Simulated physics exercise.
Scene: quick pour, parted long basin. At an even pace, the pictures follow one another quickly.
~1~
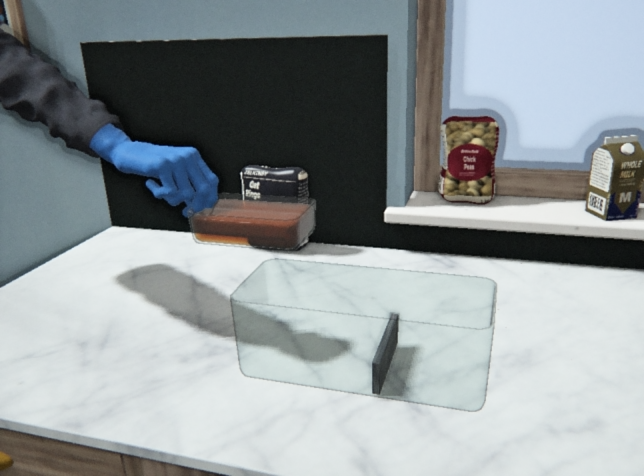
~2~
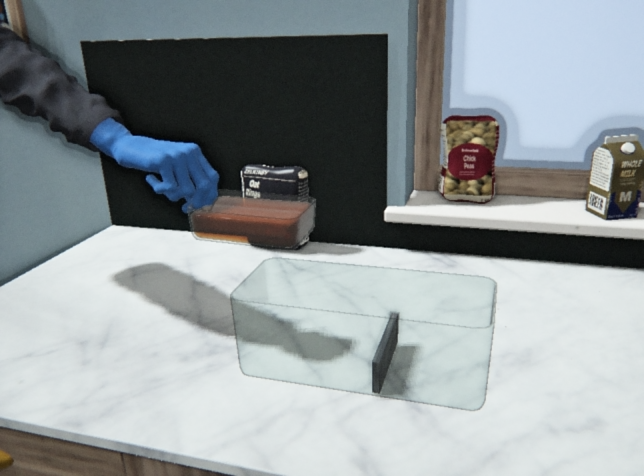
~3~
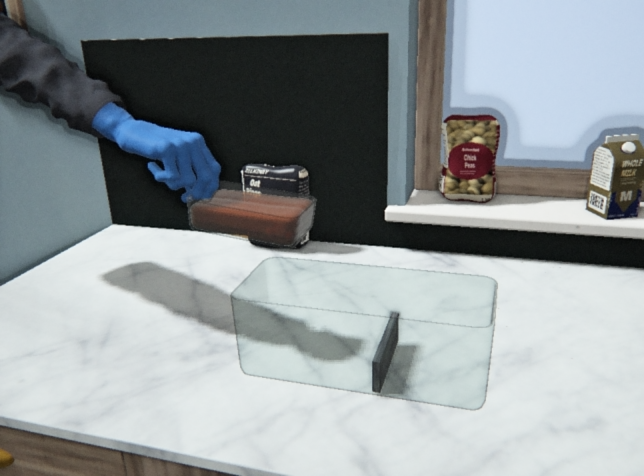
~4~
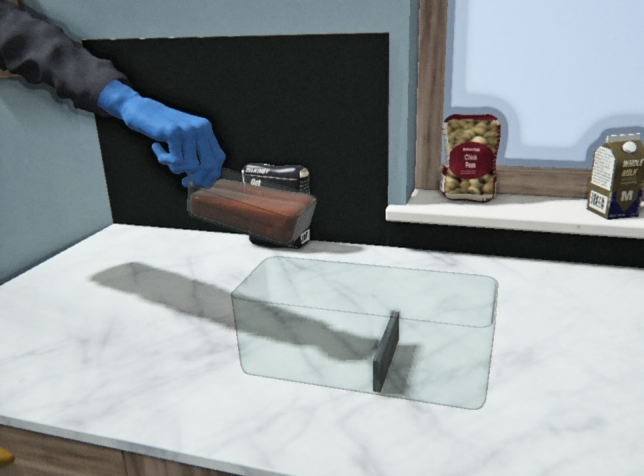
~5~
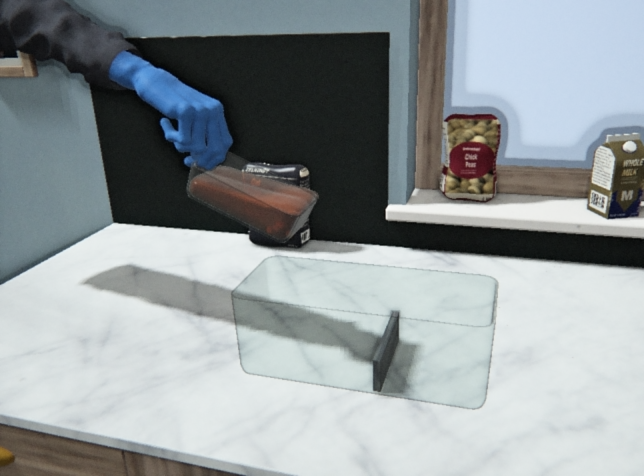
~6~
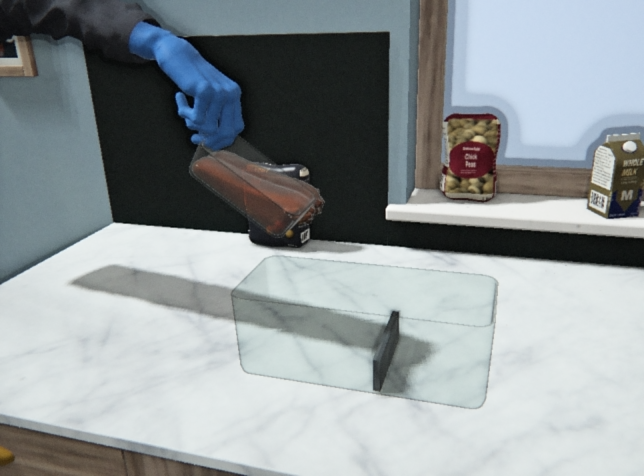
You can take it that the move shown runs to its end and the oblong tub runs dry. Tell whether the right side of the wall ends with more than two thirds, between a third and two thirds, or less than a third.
I expect the share right of the wall to be at least a third but at most two thirds.
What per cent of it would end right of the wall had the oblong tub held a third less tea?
I'd put it at some 55 %.
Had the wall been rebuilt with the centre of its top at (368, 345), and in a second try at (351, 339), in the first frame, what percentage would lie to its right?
First try 55 per cent, second try 70 per cent.
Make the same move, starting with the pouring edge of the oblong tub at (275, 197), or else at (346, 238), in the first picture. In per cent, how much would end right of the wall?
First some 25, then 75 per cent.
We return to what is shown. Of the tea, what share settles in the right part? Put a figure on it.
I'd estimate around 50 per cent.
A moment on, the oblong tub is tipped right over and 11 per cent is still to pour, 21 is left of the wall and 5 right of it.
Next, the oblong tub is tipped right over and 0 per cent is still to pour, 17 is left of the wall and 71 right of it.
Then the oblong tub is tipped right over and 0 per cent is still to pour, 30 is left of the wall and 45 right of it.
Later the oblong tub is tipped right over and 0 per cent is still to pour, 40 is left of the wall and 51 right of it.
At rest 40 per cent lies left of the wall, 51 right of it and 9 outside.
